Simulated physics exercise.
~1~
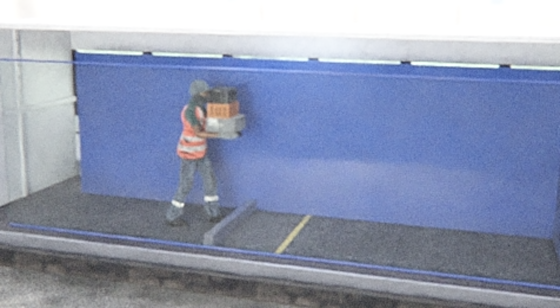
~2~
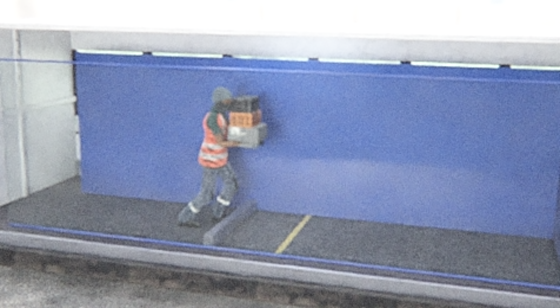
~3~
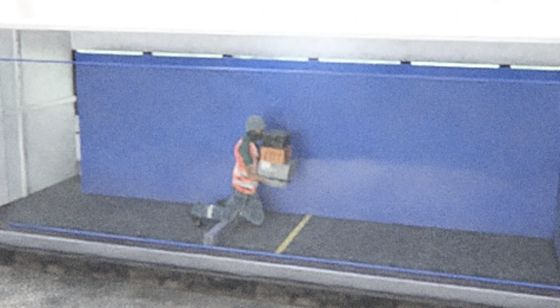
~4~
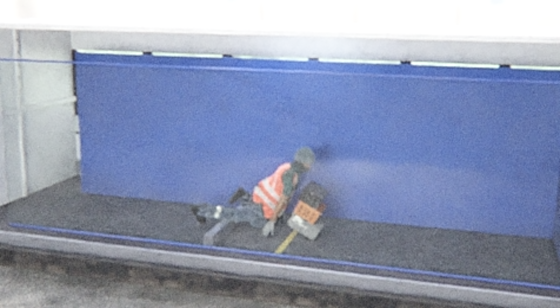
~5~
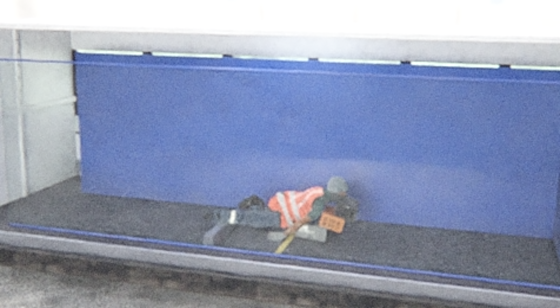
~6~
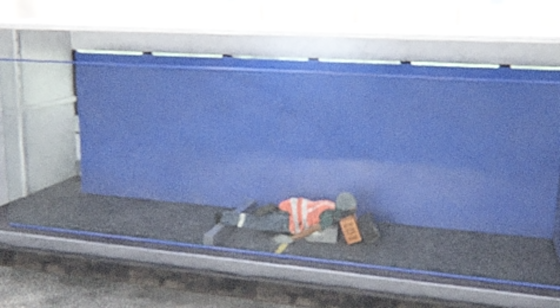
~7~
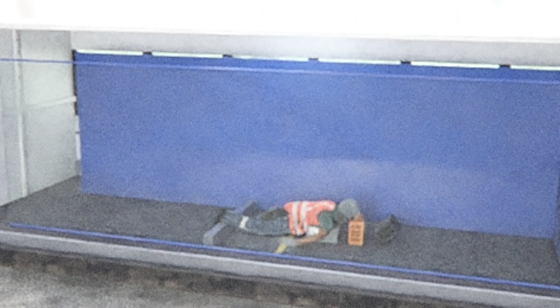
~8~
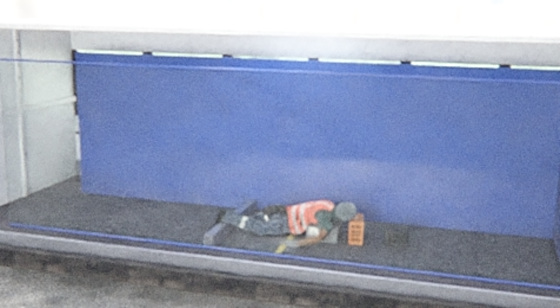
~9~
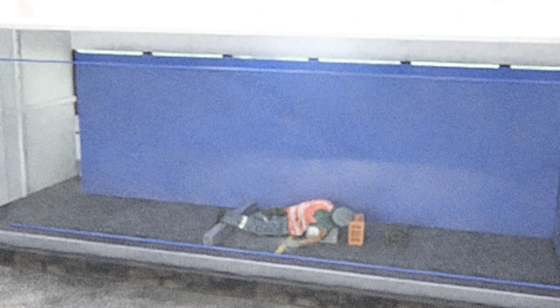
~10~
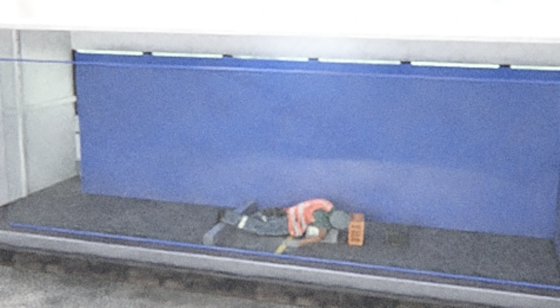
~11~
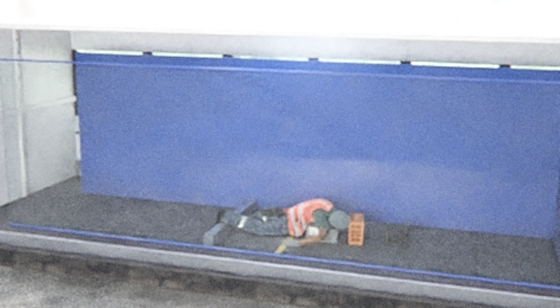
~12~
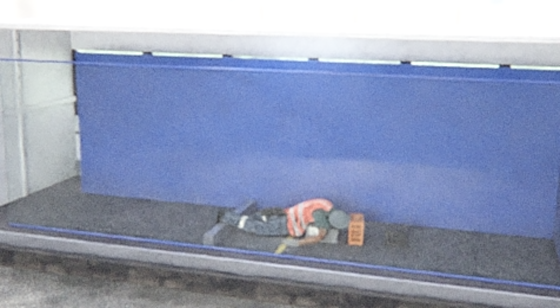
A courier in an orange safety vest, holding a stack of boxes, stands on a dark floor before a blue wall, left of a low rail and a yellow line. The figure tips to the right, legs buckling at the rail, and sinks with the boxes still in front. The body pitches forward and the stack drops across the yellow line, coming apart. The orange crate turns onto its side while the black one rolls farther right. The courier ends face down and still, head and all three boxes past the line.
